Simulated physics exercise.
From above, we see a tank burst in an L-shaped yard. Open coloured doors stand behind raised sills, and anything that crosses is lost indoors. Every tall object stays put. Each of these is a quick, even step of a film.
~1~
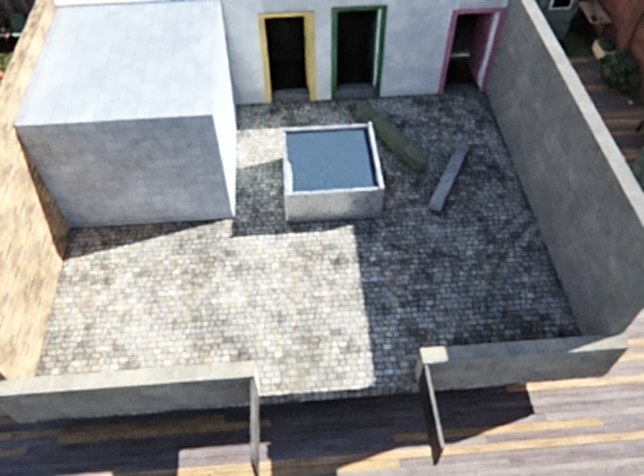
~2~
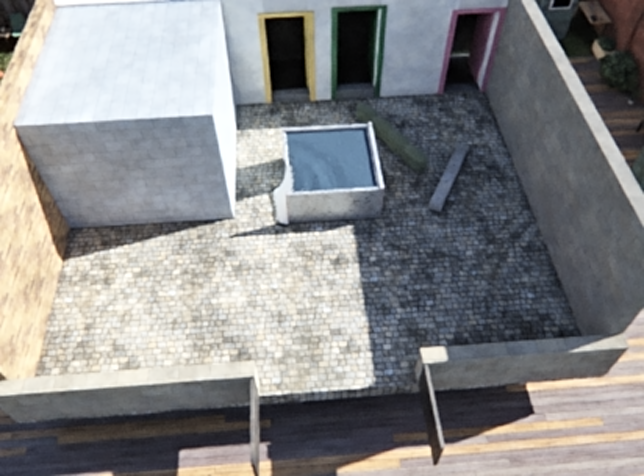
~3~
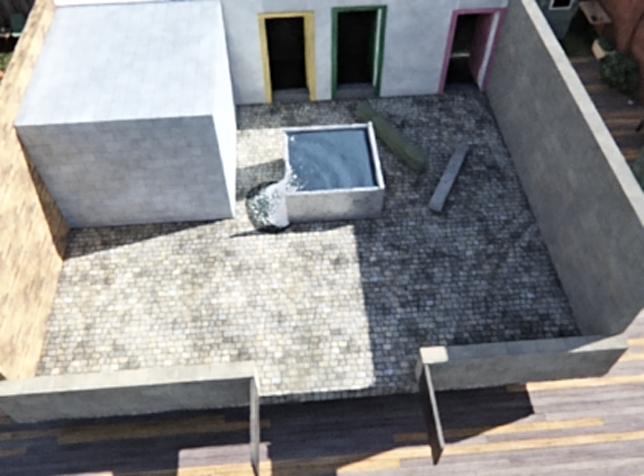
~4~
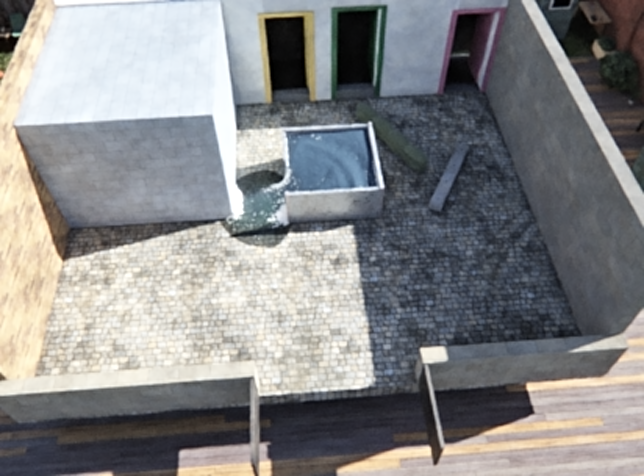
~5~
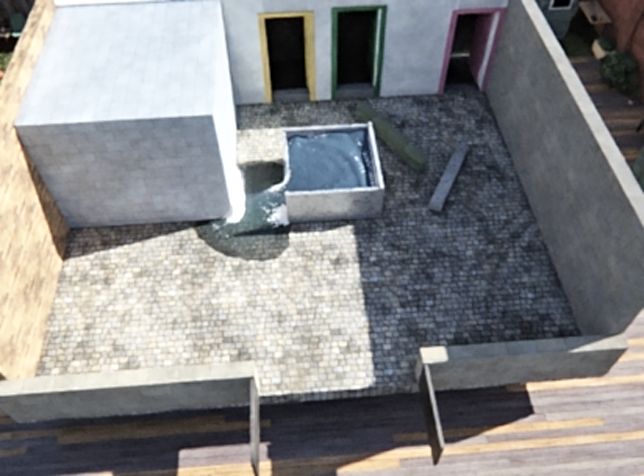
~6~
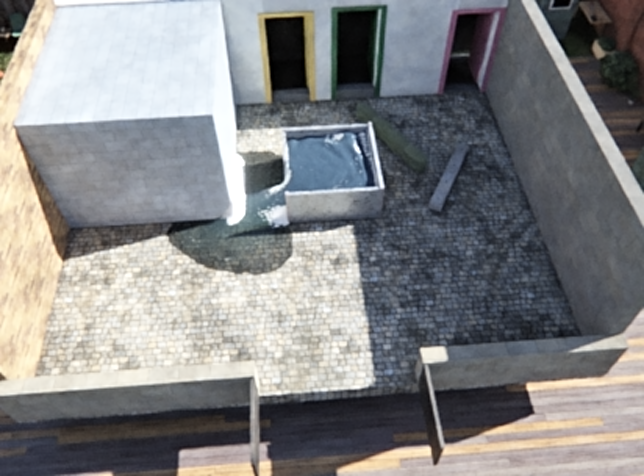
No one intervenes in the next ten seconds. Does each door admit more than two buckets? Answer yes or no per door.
Answers: The green door: No; the pink door: No; the yellow door: No.
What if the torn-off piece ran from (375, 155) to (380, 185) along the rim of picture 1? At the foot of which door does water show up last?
My pick is the door marked yellow.
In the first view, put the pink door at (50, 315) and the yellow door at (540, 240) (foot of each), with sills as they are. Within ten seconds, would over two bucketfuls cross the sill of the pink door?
I'd say the pink door beats the mark.
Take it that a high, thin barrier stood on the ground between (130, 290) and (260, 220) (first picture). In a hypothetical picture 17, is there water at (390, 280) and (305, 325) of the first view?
Result by location - first parched, second soaked.
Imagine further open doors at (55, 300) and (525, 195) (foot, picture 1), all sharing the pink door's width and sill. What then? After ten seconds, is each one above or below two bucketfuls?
Exceeds it; stays within it.
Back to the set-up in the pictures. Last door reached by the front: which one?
I'd say the one in pink.
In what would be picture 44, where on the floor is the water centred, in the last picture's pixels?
I'd put my finger on (254, 221).
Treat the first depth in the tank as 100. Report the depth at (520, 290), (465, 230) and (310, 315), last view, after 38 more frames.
Roughly 0 per cent, 0 per cent and 2 per cent.
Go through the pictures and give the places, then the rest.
The first frame shows still water in the open tank at (331, 161).
In the second frame, water pours out at (289, 194) and has run to (280, 223).
In the third frame, water pours out at (289, 196) and has run to (249, 202).
In the fourth frame, the front is at (227, 224), out from the gap at (289, 197).
In the fifth frame, water pours out at (289, 197) and has run to (199, 228).
In the sixth frame, water pours out at (289, 197) and has run to (173, 234).
A moment on, water covers 20 % of the floor; the green door not reached, the pink door not reached, the yellow door not reached.
Next, water covers 35 % of the floor; the green door not reached, the pink door not reached, the yellow door wet at the sill, nothing in.
Then, water covers 45 % of the floor; the green door wet at the sill, nothing in, the pink door not reached, the yellow door under two buckets in.
Later, water covers 60 % of the floor; the green door wet at the sill, nothing in, the pink door under two buckets in, the yellow door under two buckets in.
In the end, water covers 90 % of the floor; the green door wet at the sill, nothing in, the pink door under two buckets in, the yellow door under two buckets in.
